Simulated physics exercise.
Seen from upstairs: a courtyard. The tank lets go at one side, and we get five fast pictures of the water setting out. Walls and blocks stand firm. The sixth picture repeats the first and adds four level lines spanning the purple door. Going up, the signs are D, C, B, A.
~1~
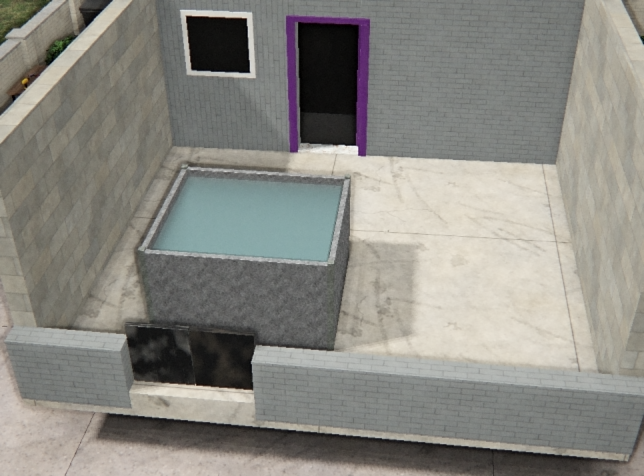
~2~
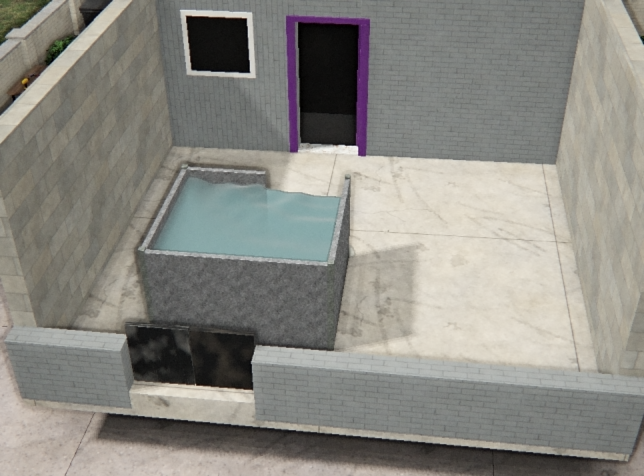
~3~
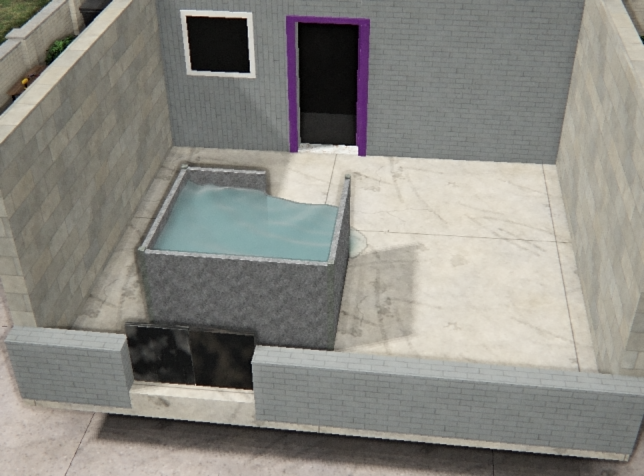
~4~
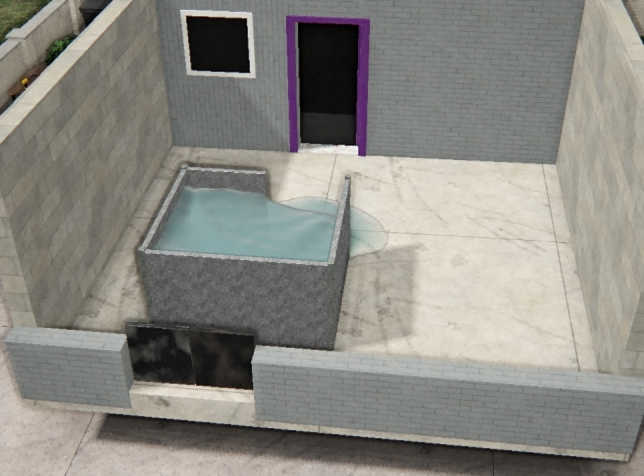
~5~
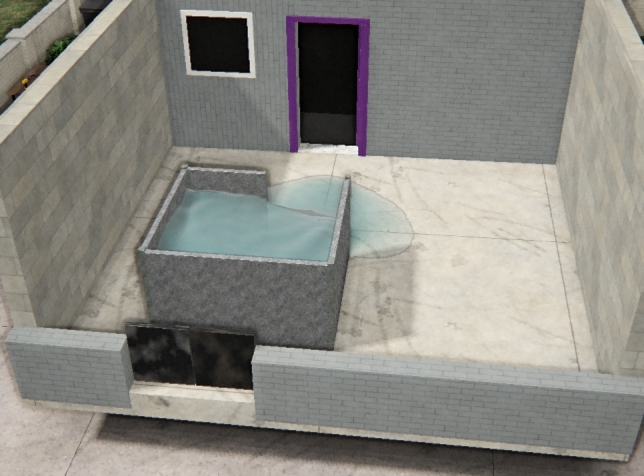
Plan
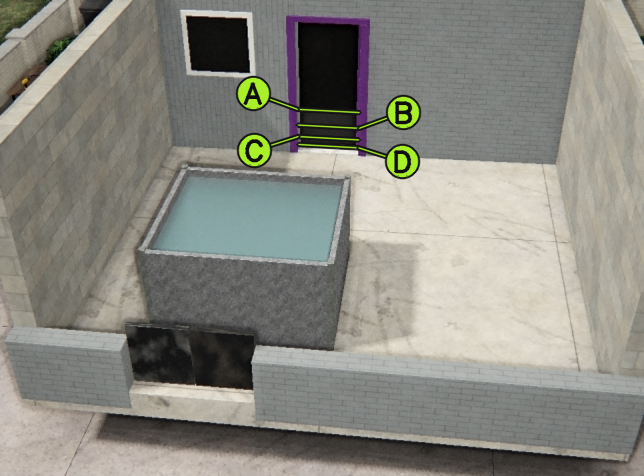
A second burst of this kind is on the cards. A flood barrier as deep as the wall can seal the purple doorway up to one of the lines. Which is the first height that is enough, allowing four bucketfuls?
B is the one.
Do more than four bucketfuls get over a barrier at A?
No, not at all.
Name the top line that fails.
Here it is line C.
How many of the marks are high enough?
Two of the four.
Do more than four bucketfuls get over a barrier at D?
Yes, it does.
On the marked copy, A at (328, 110); B at (328, 126); C at (328, 138); D at (328, 146); from the bottom up D, C, B, A.
For line A, nothing gets over.
For line B, a bucket or two gets in.
For line C, some 15 bucketfuls get in.
For line D, dozens of bucketfuls pour in.
